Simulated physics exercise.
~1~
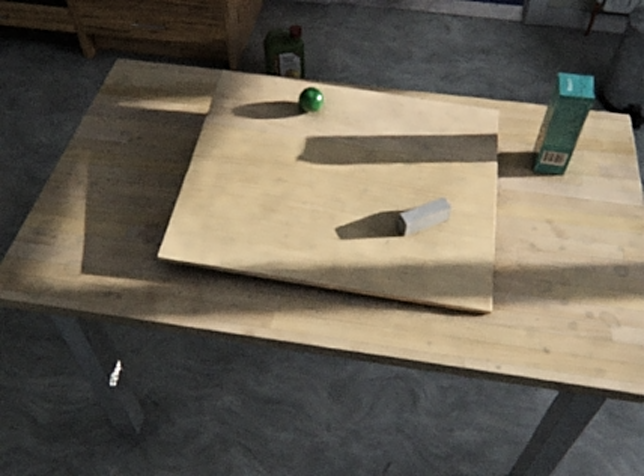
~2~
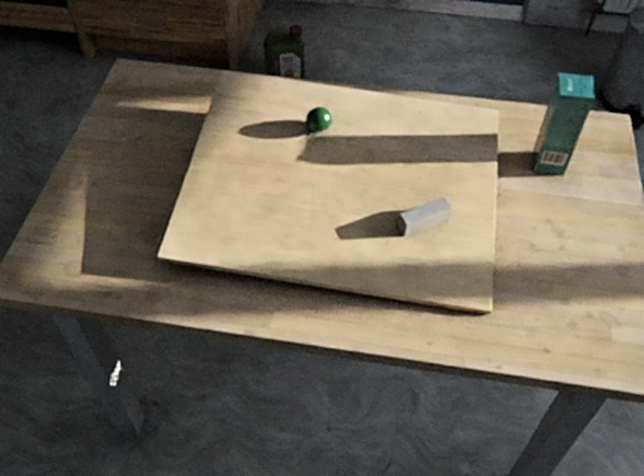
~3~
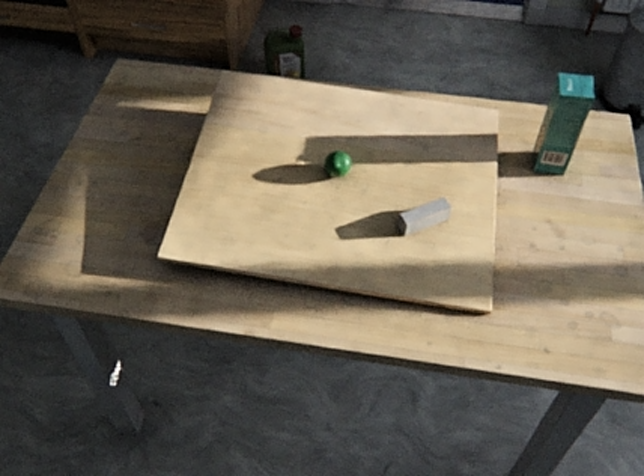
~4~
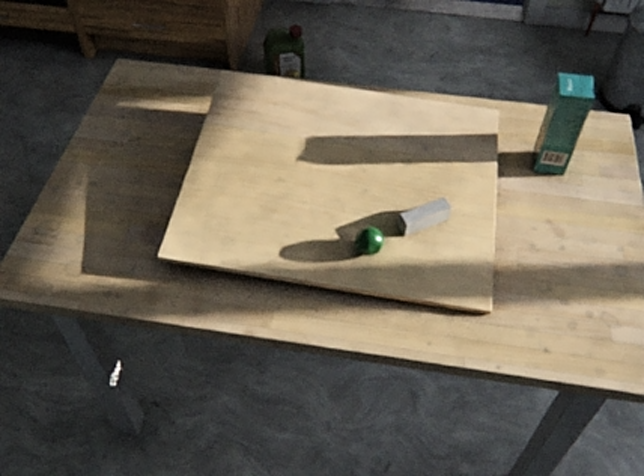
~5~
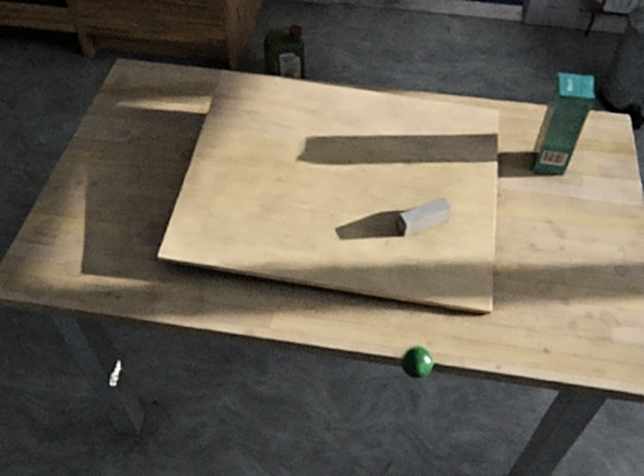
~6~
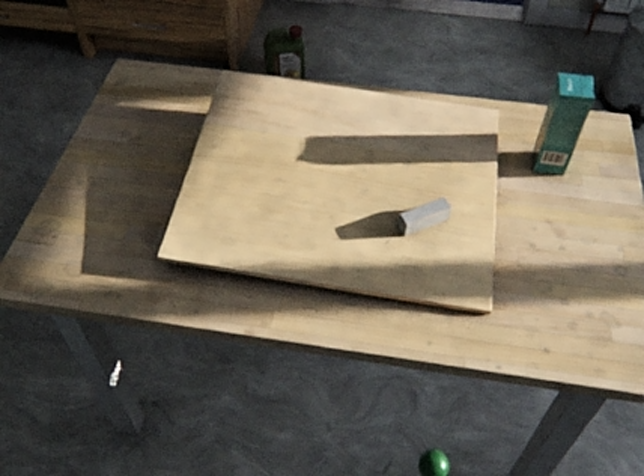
On a wooden table, a green ball rolled down a tilted board toward the near side, passing close to a small gray block, then went over the table's front edge and dropped toward the floor, while the turquoise carton and the board stayed put.
